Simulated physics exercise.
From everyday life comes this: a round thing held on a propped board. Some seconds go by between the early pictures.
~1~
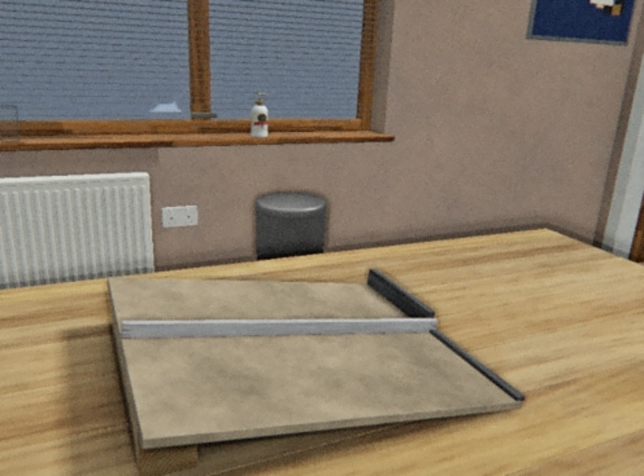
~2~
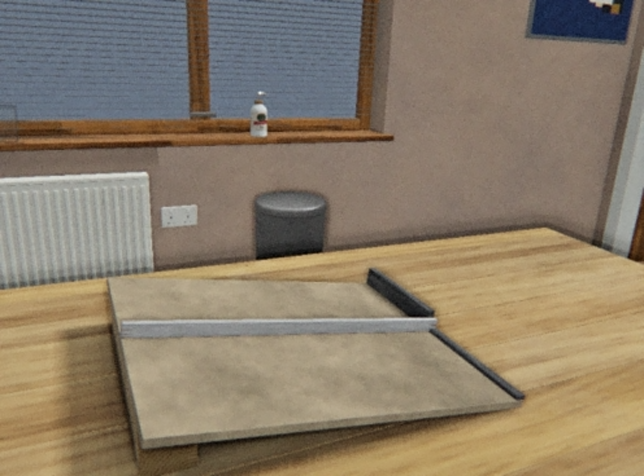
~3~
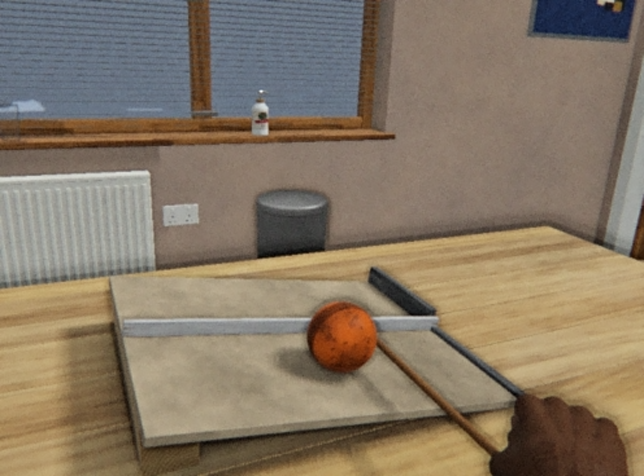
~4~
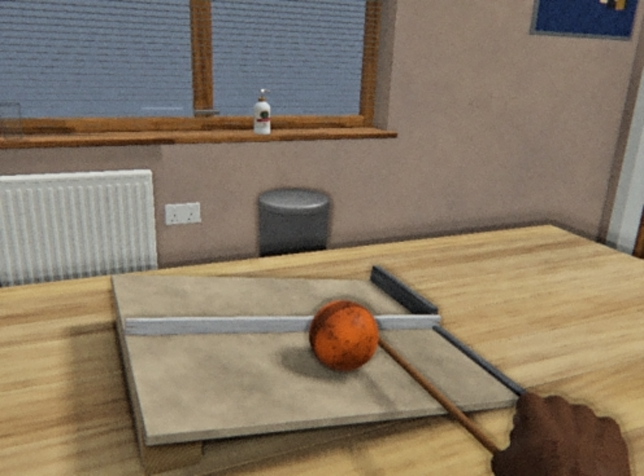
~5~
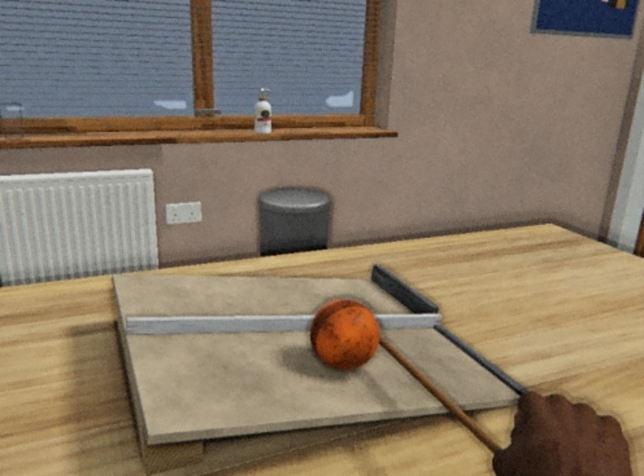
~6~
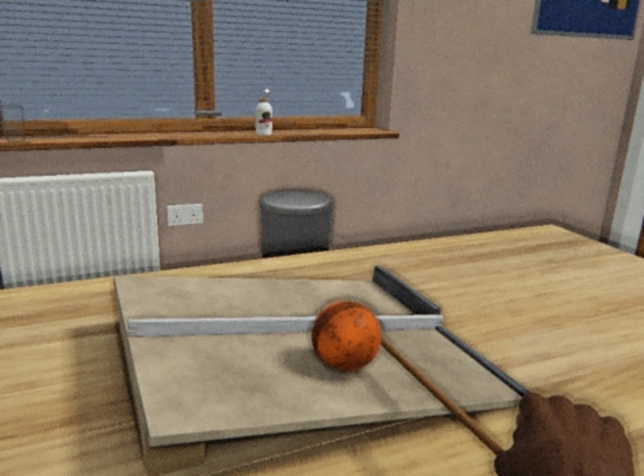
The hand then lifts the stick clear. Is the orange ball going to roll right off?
In the end, the orange ball gets past the barrier.
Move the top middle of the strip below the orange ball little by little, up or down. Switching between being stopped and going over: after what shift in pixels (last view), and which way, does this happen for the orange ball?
Some 8 pixels, up.
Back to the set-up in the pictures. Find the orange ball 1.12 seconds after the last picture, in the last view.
I'd say roughly pixel (593, 320).
Then, 0.62 s after the last picture, orange ball rolling on the board near (457, 333).
Then, 1.12 s after the last picture, orange ball off the board near (593, 320).
By the end, the orange ball goes over the end.
